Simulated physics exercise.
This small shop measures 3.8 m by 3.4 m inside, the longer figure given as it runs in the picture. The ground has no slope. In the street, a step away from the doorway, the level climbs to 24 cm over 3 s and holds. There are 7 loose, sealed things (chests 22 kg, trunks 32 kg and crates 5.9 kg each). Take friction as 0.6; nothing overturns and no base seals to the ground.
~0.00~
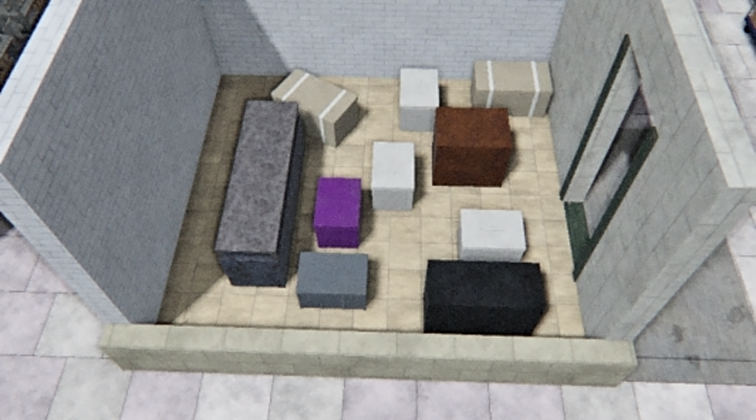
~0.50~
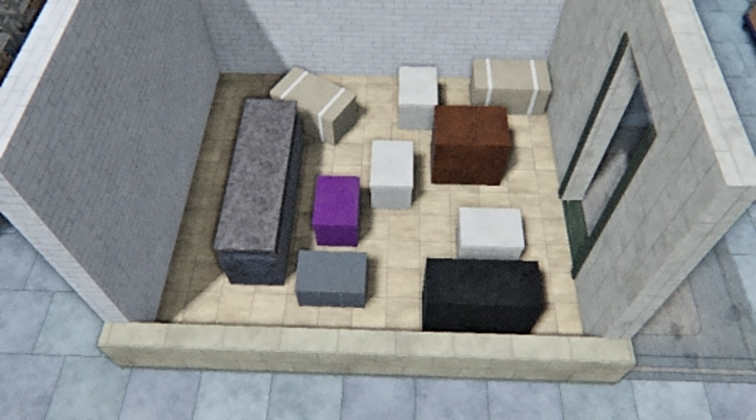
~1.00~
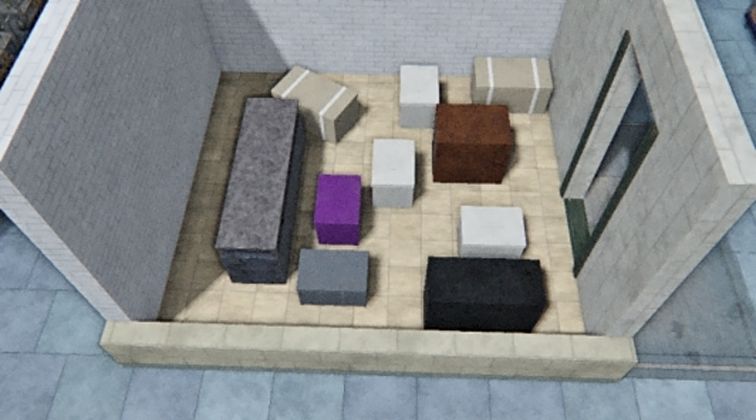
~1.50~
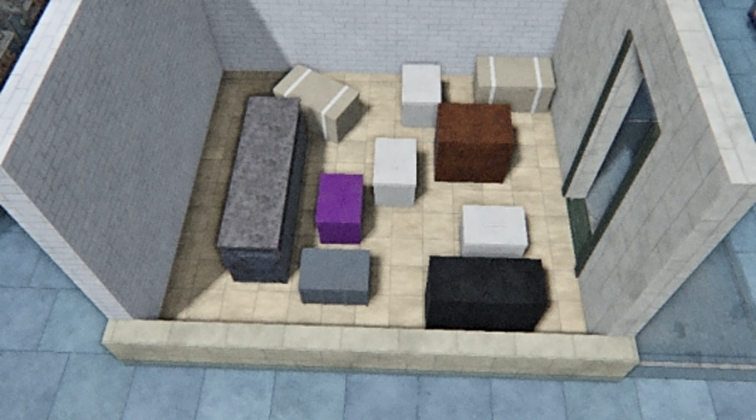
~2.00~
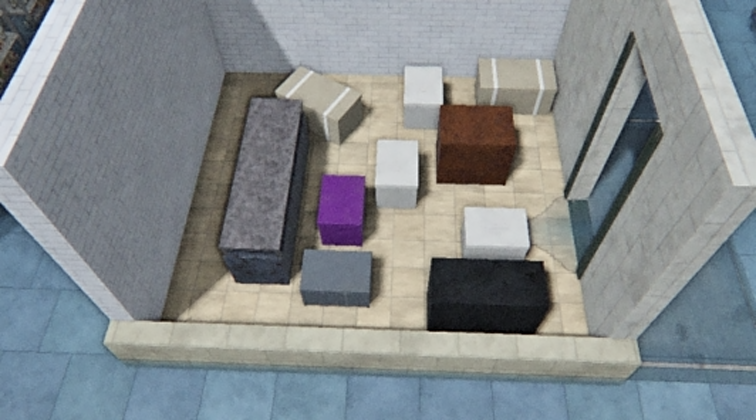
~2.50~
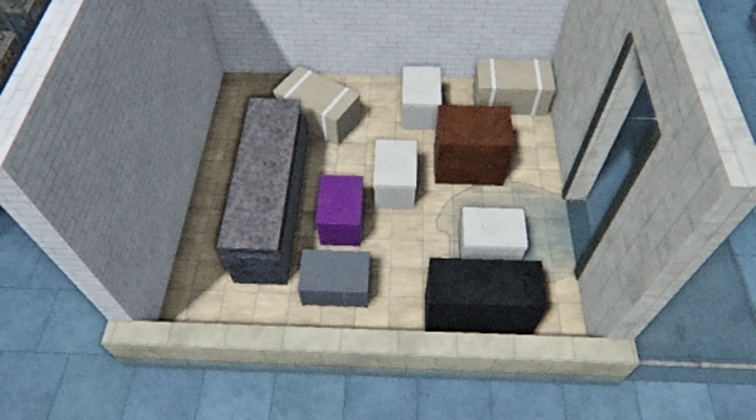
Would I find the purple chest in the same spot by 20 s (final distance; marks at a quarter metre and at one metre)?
Purple chest is nudged along.
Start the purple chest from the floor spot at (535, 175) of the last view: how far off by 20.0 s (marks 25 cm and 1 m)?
It travels far.
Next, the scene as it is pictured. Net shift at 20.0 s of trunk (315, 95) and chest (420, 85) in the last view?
In that order: 100 cm, 50 cm.
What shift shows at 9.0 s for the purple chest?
About 40 cm.
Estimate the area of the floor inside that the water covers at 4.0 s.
About 4.0 m2.
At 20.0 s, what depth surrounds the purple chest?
Roughly 23 cm.
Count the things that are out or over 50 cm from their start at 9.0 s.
By then 2.
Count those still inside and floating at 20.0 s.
7 of them.
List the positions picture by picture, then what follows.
The purple chest at (338, 201), on the bottom; water covers 0.0 m2; 0 of 7 have shifted, in the first frame.
The purple chest at (337, 200), on the bottom; water covers 0.0 m2; 0 of 7 have shifted, in the second frame.
The purple chest at (338, 198) rests on the ground; water covers 0.0 m2; 0 of 7 have shifted, in the third frame.
The purple chest at (340, 197) rests on the ground; 0.0 m2 under water; 0 of 7 have shifted, in the fourth frame.
The purple chest at (342, 199) rests on the ground; 0.2 m2 under water; 0 of 7 have shifted, in the fifth frame.
The purple chest at (340, 199) rests on the ground; 0.9 m2 under water; 0 of 7 have shifted, in the sixth frame.
After 4.0 s the purple chest is near (340, 199), 0.0 m from its start, aground; 0 afloat.
After 9.0 s the purple chest is near (311, 229), 0.4 m from its start, afloat; 4 afloat.
After 16.0 s the purple chest is near (319, 253), 0.6 m from its start, afloat; 7 afloat.
After 20.0 s the purple chest is near (331, 251), 0.6 m from its start, afloat; 7 afloat.
